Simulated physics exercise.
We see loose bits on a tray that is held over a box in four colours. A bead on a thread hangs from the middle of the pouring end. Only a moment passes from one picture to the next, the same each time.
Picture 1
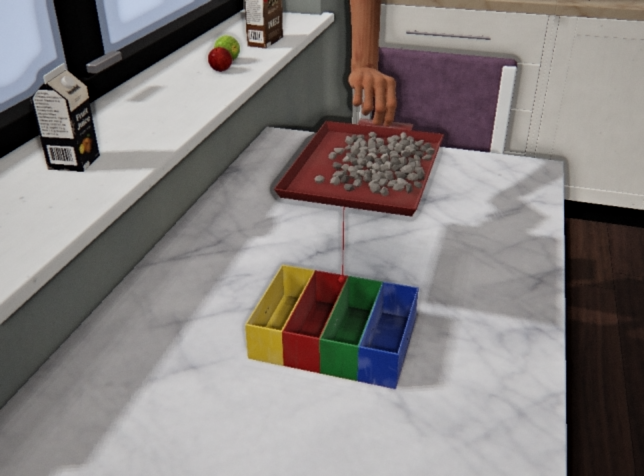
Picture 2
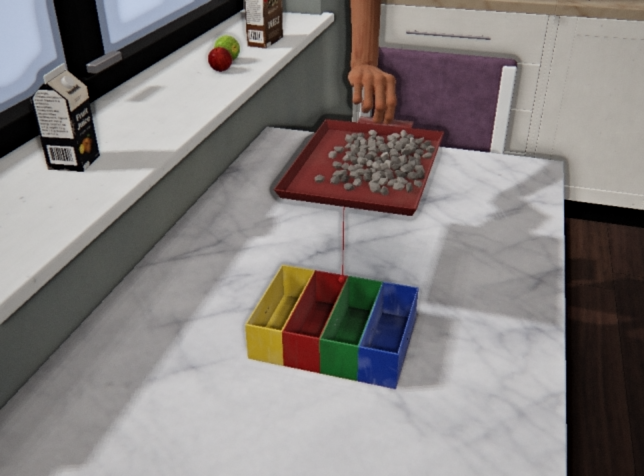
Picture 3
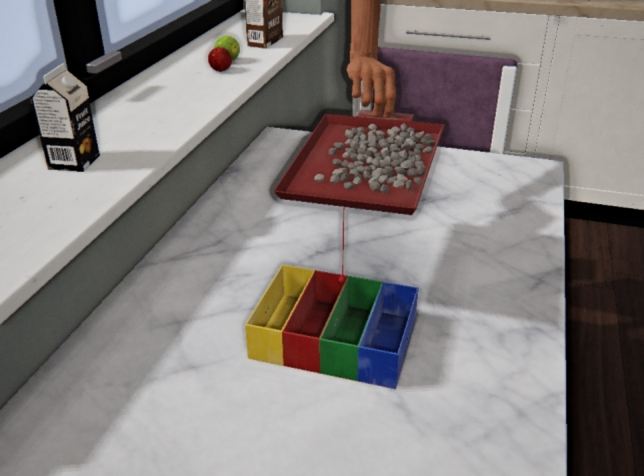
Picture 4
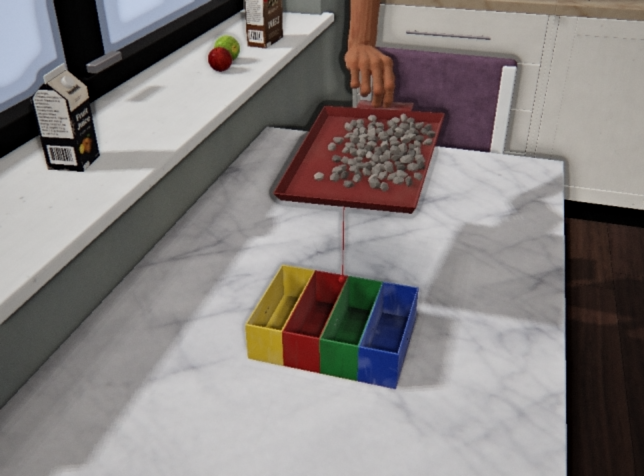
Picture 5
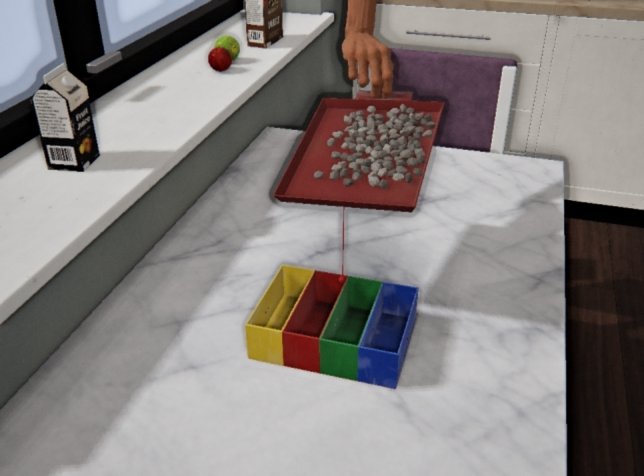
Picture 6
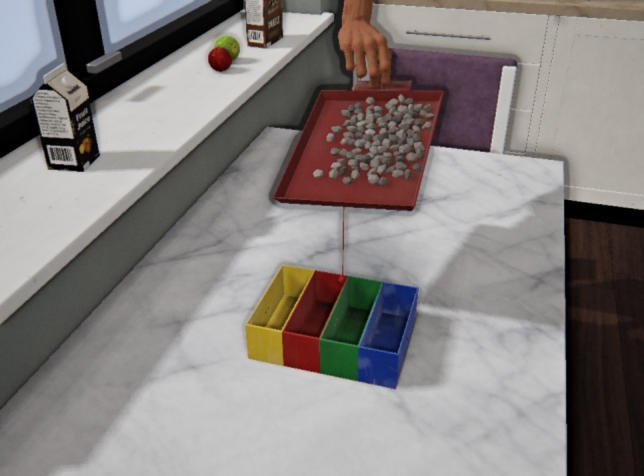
The clip shows a hand holding a red tray of grey gravel above a box with yellow, red, green and blue cells, then gradually raising the tray's far end while the bits stay in place on it.
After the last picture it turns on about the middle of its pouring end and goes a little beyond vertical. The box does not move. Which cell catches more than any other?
Most goes to the yellow cell.
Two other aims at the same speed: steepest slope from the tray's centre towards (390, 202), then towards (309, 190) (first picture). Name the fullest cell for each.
First that blue cell, then yellow.
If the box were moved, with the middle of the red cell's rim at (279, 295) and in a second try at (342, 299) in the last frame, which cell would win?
One: The red cell. Two: Yellow.
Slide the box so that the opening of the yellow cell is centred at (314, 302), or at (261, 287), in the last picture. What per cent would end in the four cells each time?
The first gives 40 %, the second 90 %.
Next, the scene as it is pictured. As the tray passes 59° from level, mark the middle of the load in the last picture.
Around (314, 196).
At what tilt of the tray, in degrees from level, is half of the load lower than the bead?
Near 75 degrees.
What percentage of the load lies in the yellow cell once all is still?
About 50 per cent.
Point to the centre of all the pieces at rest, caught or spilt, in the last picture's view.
At about (285, 329).
Soon, tray tipped steeply; most on the tray; about a quarter falling or outside the box.
A while on, tray tipped right over; a small part on the tray; about a third in the yellow cell; about a quarter in the red cell; a small part in the green cell; a stray few in the blue cell; about a quarter falling or outside the box.
Towards the end, tray tipped past a quarter turn; about half in the yellow cell; about a quarter in the red cell; a small part in the green cell; a stray few in the blue cell; about a quarter falling or outside the box.
Finally, tray tipped past a quarter turn; about half in the yellow cell; about a quarter in the red cell; a small part in the green cell; a stray few in the blue cell; about a quarter outside the box.
